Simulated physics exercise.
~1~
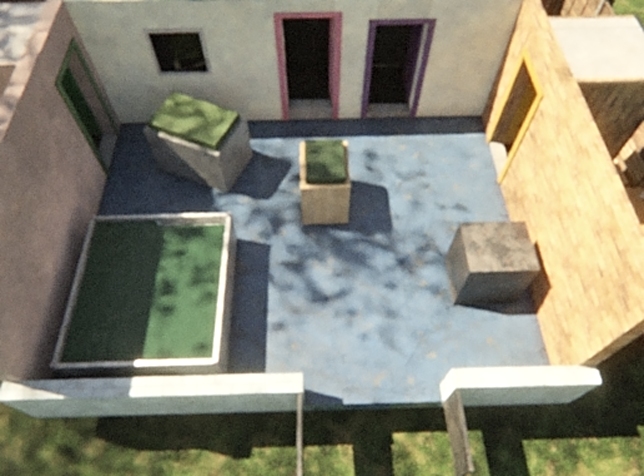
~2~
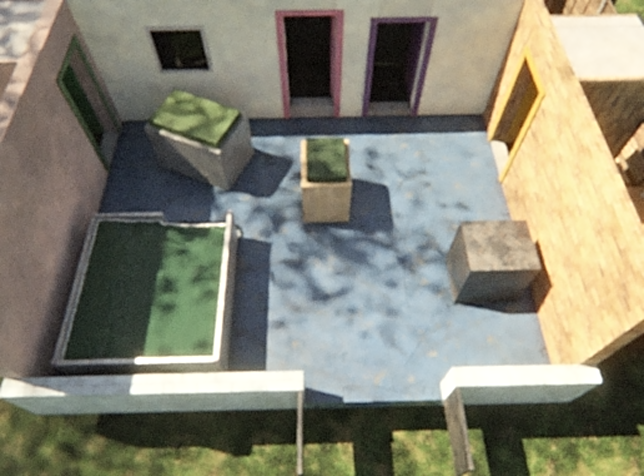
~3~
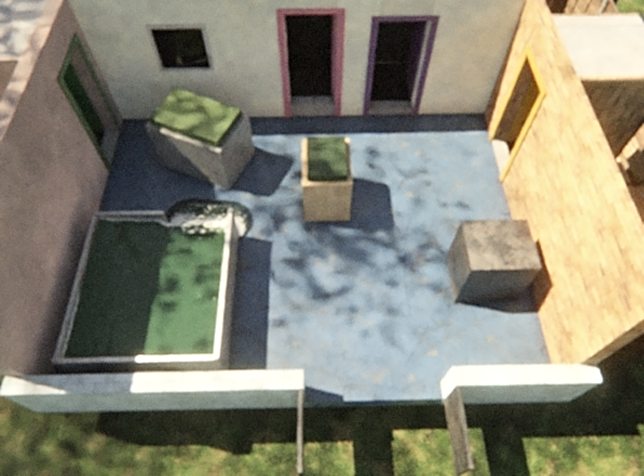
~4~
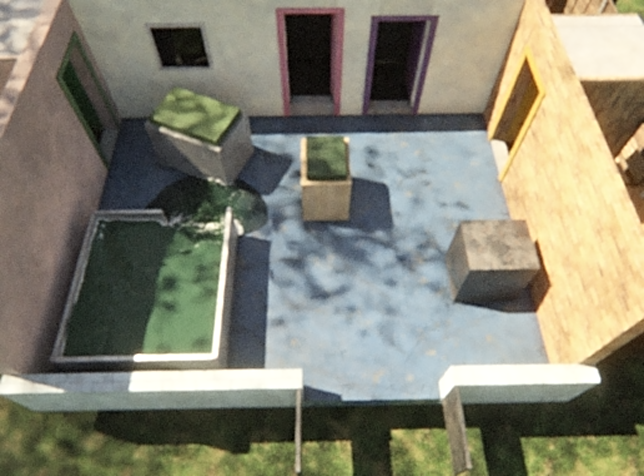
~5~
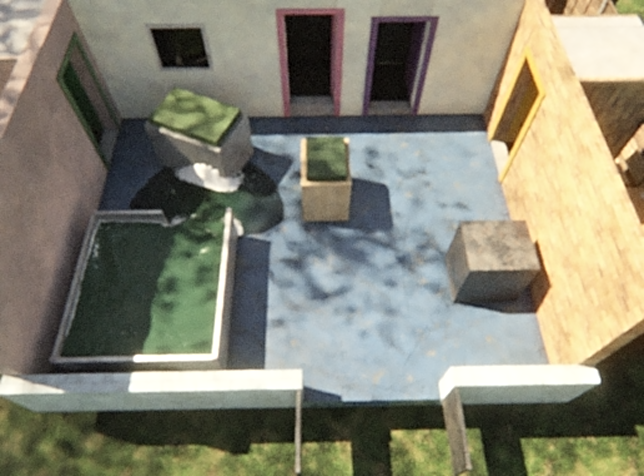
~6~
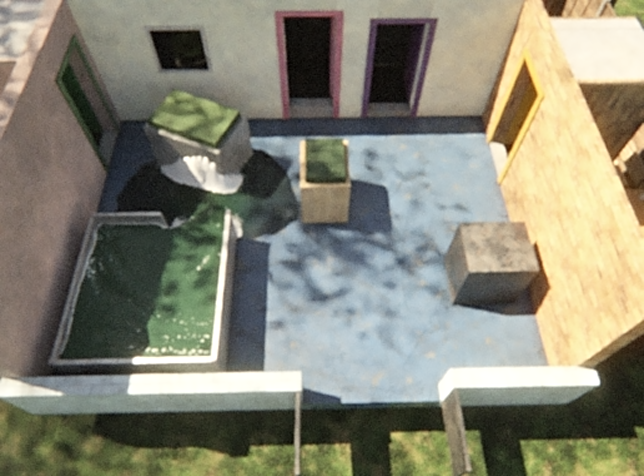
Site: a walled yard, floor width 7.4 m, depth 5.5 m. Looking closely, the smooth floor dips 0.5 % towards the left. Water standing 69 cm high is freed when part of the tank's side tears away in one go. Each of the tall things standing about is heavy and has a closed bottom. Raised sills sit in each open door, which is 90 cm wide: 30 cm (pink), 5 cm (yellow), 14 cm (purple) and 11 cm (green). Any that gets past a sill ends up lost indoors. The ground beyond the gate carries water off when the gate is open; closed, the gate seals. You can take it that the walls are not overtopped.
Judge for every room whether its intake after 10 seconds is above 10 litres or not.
At the end, the pink door will most likely respect the limit. The yellow door will most likely bust the limit. The purple door will most likely respect the limit. The green door will most likely bust the limit.
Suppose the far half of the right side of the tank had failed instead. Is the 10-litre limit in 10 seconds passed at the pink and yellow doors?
For pink, too little; for yellow, too much.
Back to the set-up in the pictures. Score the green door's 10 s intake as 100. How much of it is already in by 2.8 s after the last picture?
Some 60 per cent by then.
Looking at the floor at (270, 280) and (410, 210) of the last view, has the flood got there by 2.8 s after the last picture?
Soaked, untouched.
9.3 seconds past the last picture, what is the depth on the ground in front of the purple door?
7.5 cm.
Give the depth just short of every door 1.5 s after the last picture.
Measured in centimetres, the pink door gives 26, the yellow door 0, the purple door 14 and the green door 22.
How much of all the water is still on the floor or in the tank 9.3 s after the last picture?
That would be close to 88 per cent.
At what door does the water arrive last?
It's the yellow door that comes last.
Then, 0.7 s after the last picture water covers 20 % of the floor and is deepest (51 cm) near (220, 192); pink door 12 cm at the sill, 0 L in, yellow door not reached, purple door not reached, green door 17 cm at the sill, 2 L in.
Then, 1.5 s after the last picture water covers 35 % of the floor and is deepest (44 cm) near (210, 192); pink door 26 cm at the sill, 0 L in, yellow door not reached, purple door 14 cm at the sill, 0 L in, green door 22 cm at the sill, 36 L in.
Then, 2.8 s after the last picture water covers 55 % of the floor and is deepest (31 cm) near (210, 192); pink door 22 cm at the sill, 0 L in, yellow door 14 cm at the sill, 7 L in, purple door 11 cm at the sill, 1 L in, green door 18 cm at the sill, 90 L in.
Then, 5.3 s after the last picture water covers 75 % of the floor and is deepest (23 cm) near (70, 312); pink door 10 cm at the sill, 1 L in, yellow door 13 cm at the sill, 87 L in, purple door 9 cm at the sill, 1 L in, green door 14 cm at the sill, 137 L in.
Then, 9.3 s after the last picture water covers 100 % of the floor and is deepest (17 cm) near (52, 379); pink door 8 cm at the sill, 1 L in, yellow door 9 cm at the sill, 187 L in, purple door 7 cm at the sill, 1 L in, green door 10 cm at the sill, 154 L in.
